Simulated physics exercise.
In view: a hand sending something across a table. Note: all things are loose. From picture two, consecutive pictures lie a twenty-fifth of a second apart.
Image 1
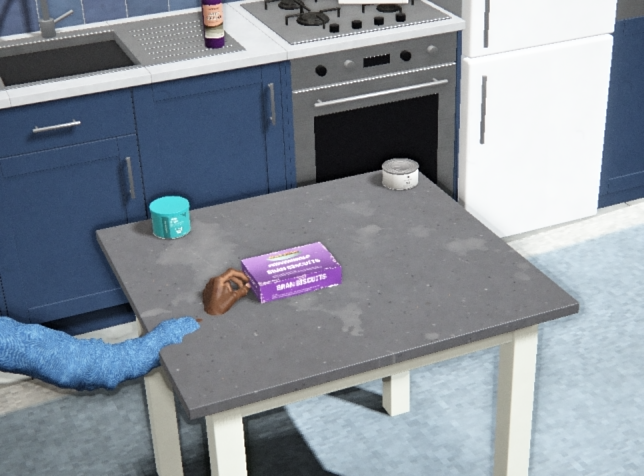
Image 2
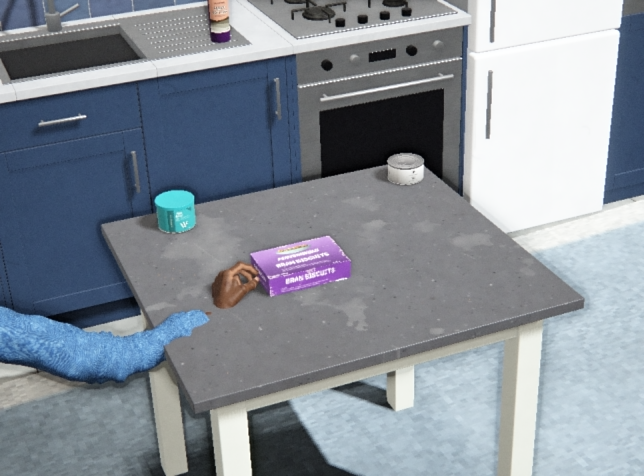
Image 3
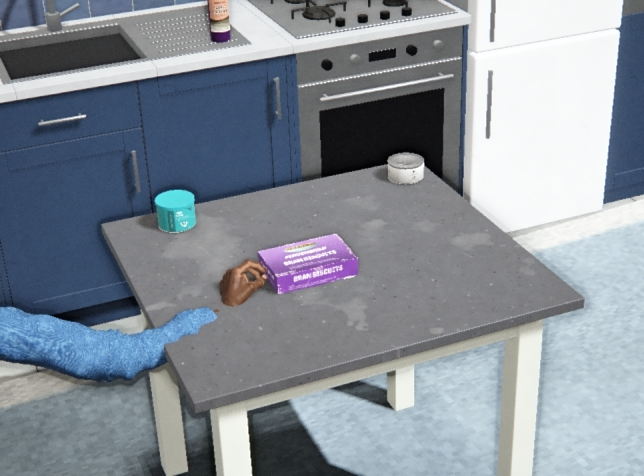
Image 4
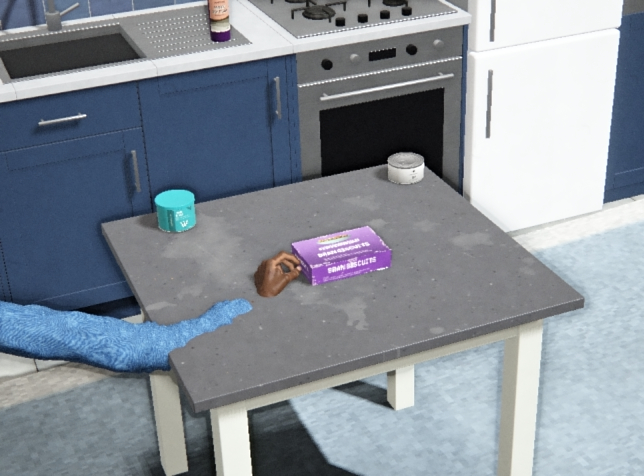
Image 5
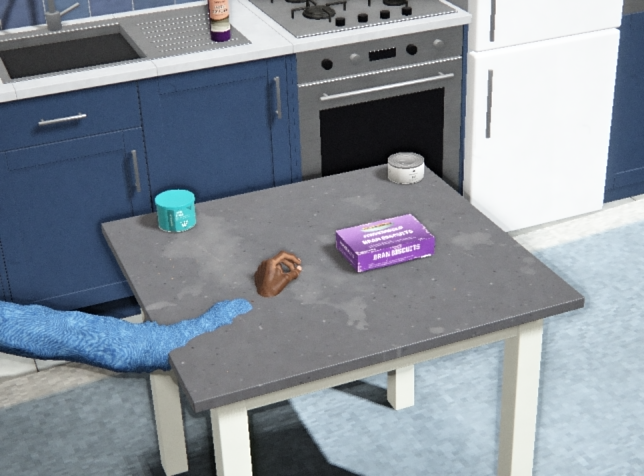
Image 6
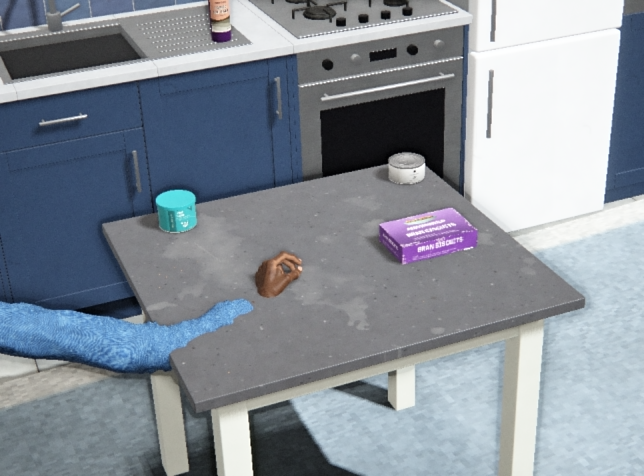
A purple packet slides right across the grey table, pushed by a brown hand.
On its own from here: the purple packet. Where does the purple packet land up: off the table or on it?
Off.
Then, 0.20 s on from there, purple packet now off the table.
Then, 0.40 s on from there, things are still on the move.
Then, 0.60 s on from there, as before.
In the end, off the table, purple packet.
